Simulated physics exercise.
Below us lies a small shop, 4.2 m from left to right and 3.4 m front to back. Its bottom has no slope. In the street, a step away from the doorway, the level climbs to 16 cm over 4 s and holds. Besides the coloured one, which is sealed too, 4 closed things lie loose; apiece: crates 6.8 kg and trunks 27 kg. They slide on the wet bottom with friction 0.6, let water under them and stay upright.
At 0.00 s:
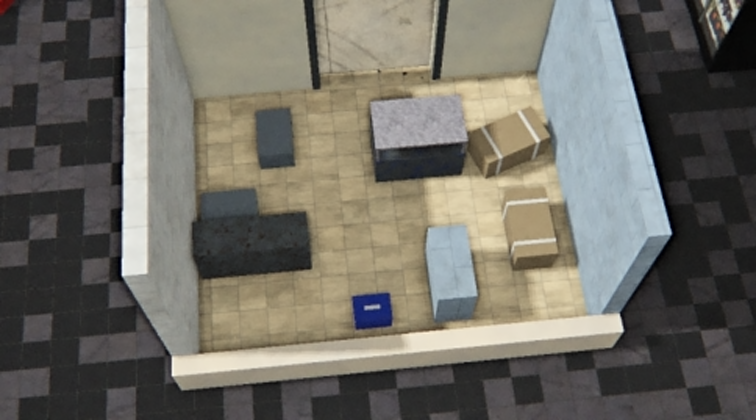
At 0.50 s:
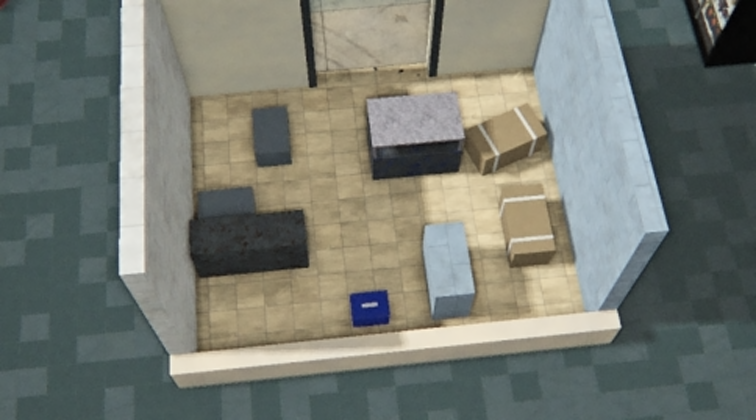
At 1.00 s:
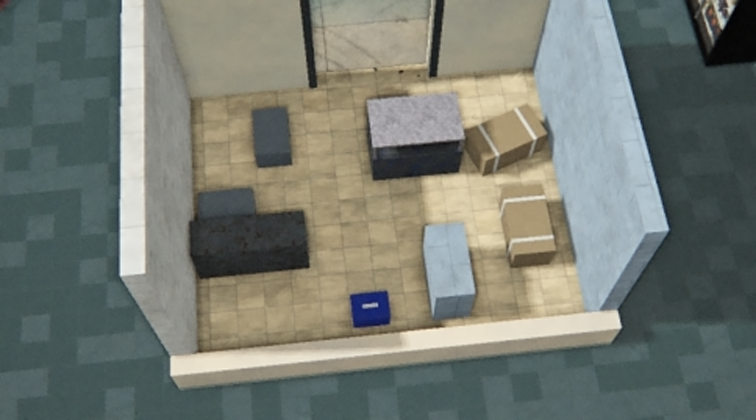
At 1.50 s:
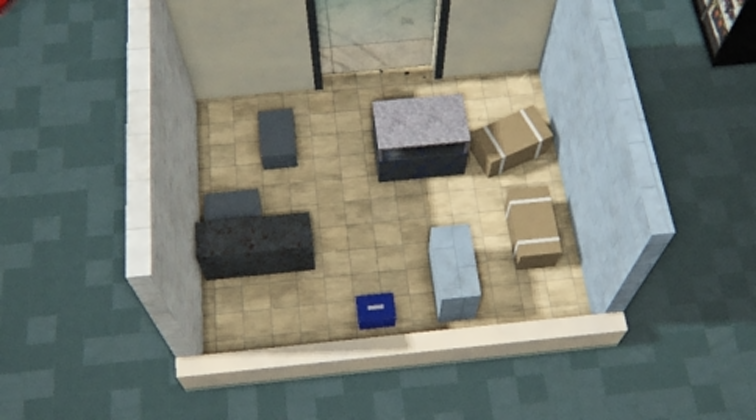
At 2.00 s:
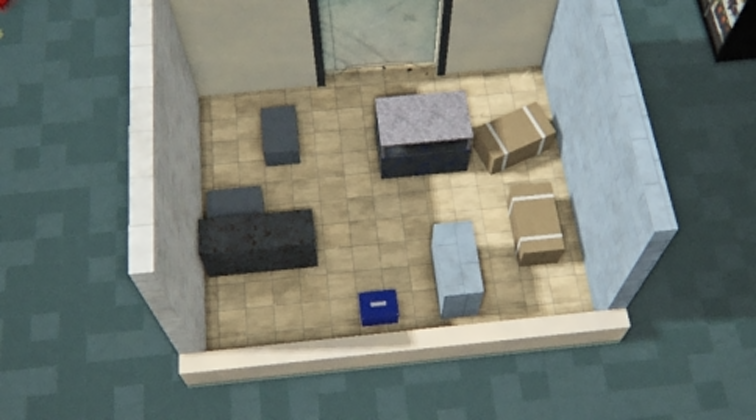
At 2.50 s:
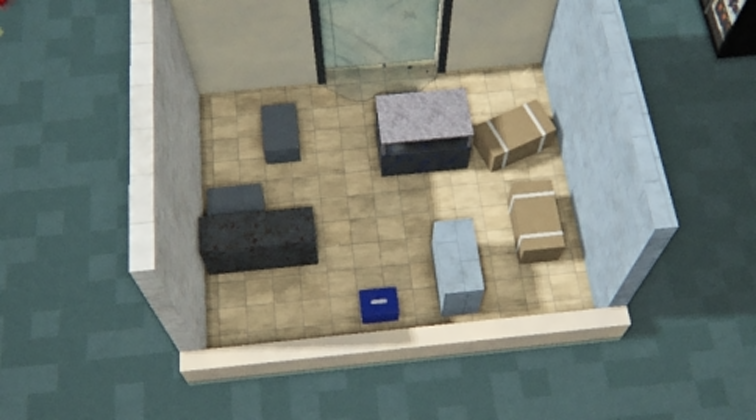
In the video, seen from above with slight camera drift, blue-green water covers the dark paving around a small shop, then a little water appears just inside the doorway, while the blue tote, cartons and other boxes stay still.
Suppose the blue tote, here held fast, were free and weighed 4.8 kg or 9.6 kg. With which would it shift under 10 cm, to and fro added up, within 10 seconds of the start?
For it, only the higher weight holds it.
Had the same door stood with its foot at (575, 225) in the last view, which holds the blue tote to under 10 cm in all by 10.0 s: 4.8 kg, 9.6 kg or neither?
Then only the higher weight holds it.
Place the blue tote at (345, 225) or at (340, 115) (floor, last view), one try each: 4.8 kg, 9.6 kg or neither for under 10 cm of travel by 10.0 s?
In that order: Neither holds; neither is enough.
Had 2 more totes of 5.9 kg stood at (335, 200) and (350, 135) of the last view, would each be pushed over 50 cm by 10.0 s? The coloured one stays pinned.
In that order: Over, past it.
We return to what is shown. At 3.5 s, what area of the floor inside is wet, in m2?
Some 1.0 m2.
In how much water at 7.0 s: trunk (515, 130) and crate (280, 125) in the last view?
Roughly 5 and 3 cm.
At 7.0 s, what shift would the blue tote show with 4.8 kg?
About 5 cm.
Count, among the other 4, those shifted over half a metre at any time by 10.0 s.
2 of them.
After 3.5 s the blue tote would be 0 cm from its start with 4.8 kg and 0 cm from its start with 9.6 kg; 0 cm of water round it then.
After 4.5 s the blue tote would be 0 cm from its start with 4.8 kg and 0 cm from its start with 9.6 kg; 0 cm of water round it then.
After 7.0 s the blue tote would be 5 cm from its start with 4.8 kg and 0 cm from its start with 9.6 kg; 3 cm of water round it then.
After 10.0 s the blue tote would be 25 cm from its start with 4.8 kg and 0 cm from its start with 9.6 kg; 5 cm of water round it then.
